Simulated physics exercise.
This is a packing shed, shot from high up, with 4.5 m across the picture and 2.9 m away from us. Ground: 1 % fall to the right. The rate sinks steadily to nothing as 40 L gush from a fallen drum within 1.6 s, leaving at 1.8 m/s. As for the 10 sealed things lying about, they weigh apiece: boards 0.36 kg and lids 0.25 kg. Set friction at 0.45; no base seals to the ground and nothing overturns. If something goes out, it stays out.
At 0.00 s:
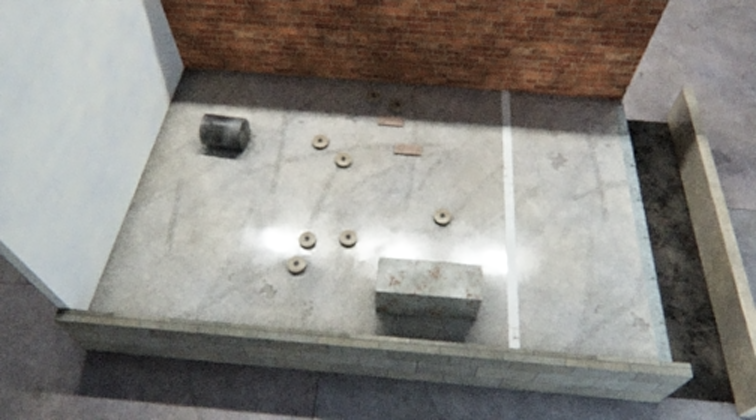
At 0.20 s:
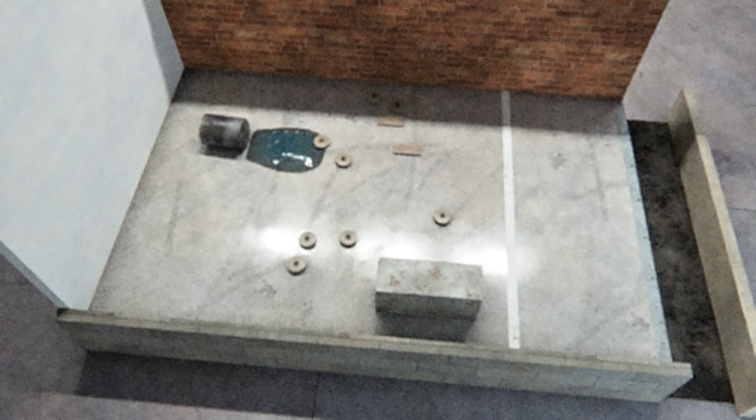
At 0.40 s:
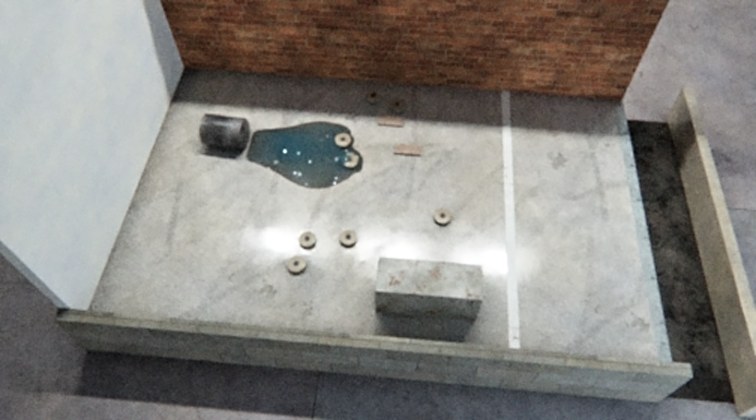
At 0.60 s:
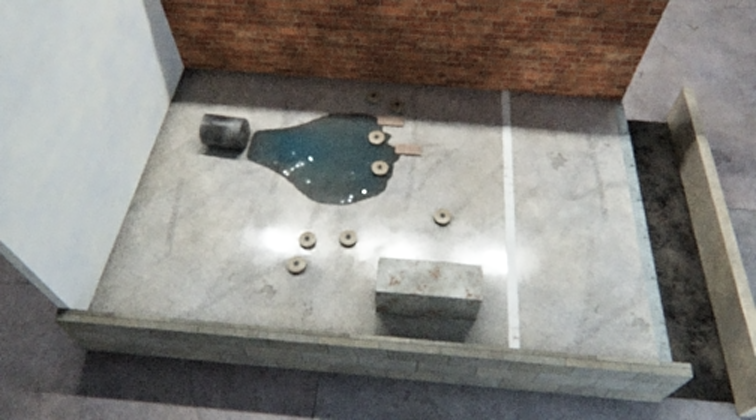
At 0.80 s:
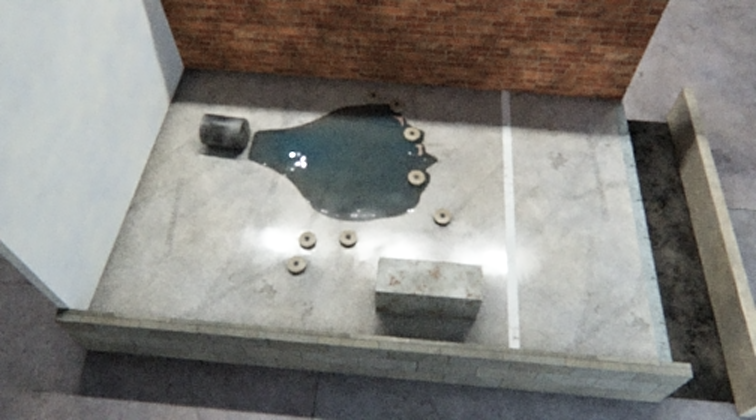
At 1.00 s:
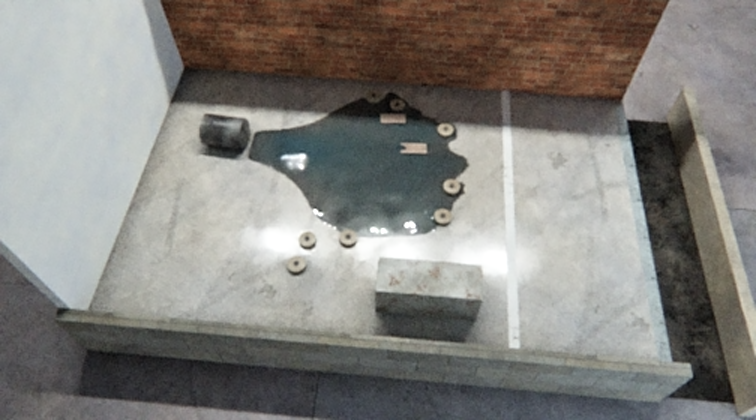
The clip shows dark blue water spreading rightward from a dark cylinder across a pale walled floor, reaching two small round lids and carrying them to the right, then surrounding thin boards as the pool widens toward a concrete block.
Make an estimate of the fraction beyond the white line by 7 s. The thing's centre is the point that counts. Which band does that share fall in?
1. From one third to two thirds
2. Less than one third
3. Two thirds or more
Answer: 1.
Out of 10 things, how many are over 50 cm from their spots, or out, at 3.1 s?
Count then: 6.
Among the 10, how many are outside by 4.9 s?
My tally comes to 0.
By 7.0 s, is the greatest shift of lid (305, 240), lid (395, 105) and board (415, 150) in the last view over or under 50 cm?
First stays inside the line, second crosses the line, third crosses the line.
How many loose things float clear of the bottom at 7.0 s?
At that time the total is 0.
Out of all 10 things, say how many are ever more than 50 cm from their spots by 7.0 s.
The total is 6.
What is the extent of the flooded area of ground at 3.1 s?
Flooded: Near 3.5 m2.
After 1.4 s 0 of 10 are over the mark; 2 afloat.
After 3.1 s 6 of 10 are over the mark; 1 afloat.
After 4.9 s 6 of 10 are over the mark; 0 afloat.
After 7.0 s 6 of 10 are over the mark; 0 afloat.
